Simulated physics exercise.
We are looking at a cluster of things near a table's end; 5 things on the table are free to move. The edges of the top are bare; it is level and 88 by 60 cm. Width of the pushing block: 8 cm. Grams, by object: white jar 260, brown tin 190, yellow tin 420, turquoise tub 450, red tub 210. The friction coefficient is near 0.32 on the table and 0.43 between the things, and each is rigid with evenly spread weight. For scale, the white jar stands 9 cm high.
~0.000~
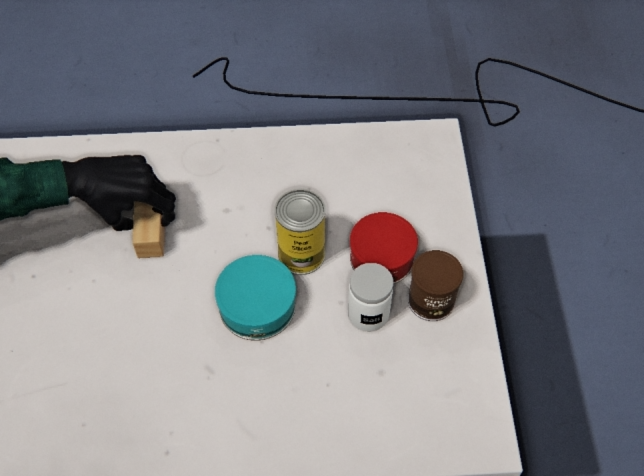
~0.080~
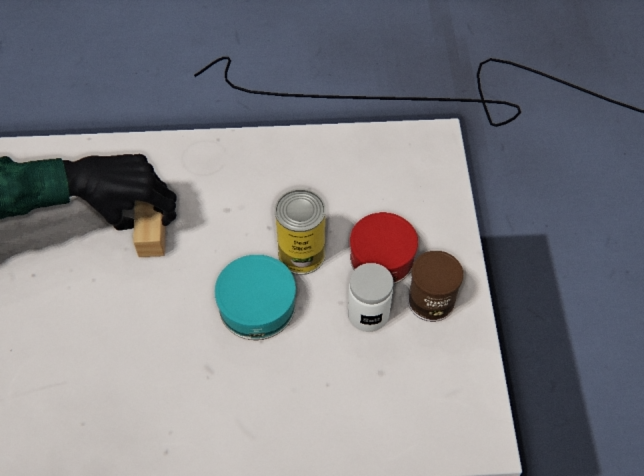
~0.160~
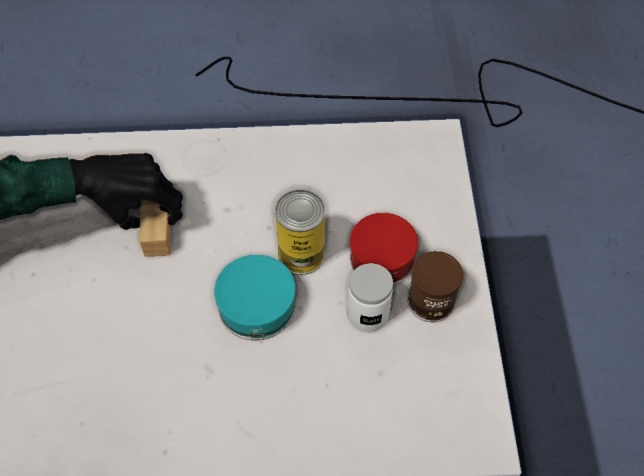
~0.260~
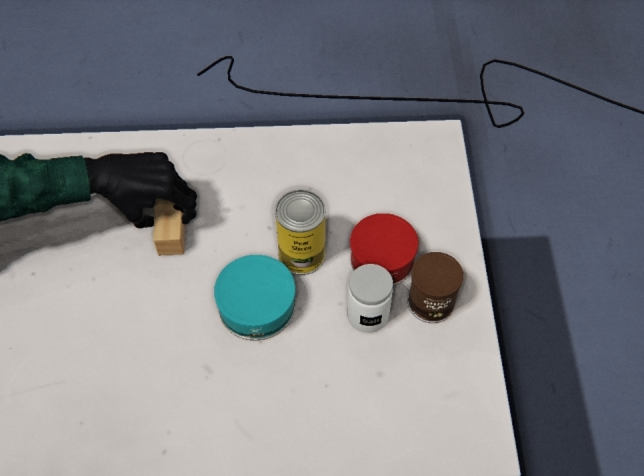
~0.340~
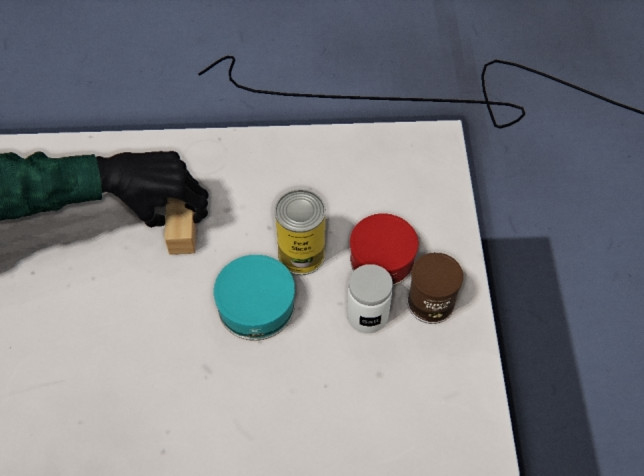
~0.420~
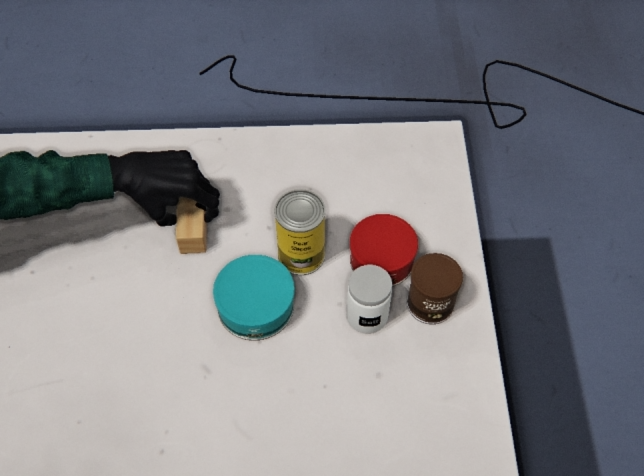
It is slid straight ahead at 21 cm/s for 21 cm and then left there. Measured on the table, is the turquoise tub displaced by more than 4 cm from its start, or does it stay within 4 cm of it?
Within the margin.
After 0.82 s, block slid 15 cm.
After 1.02 s, block slid 19 cm; yellow tin slid 2 cm.
At rest (1.5 s), all 5 in place, give or take 4 cm. Seen from the same camera at the end, turquoise tub near (255, 298).
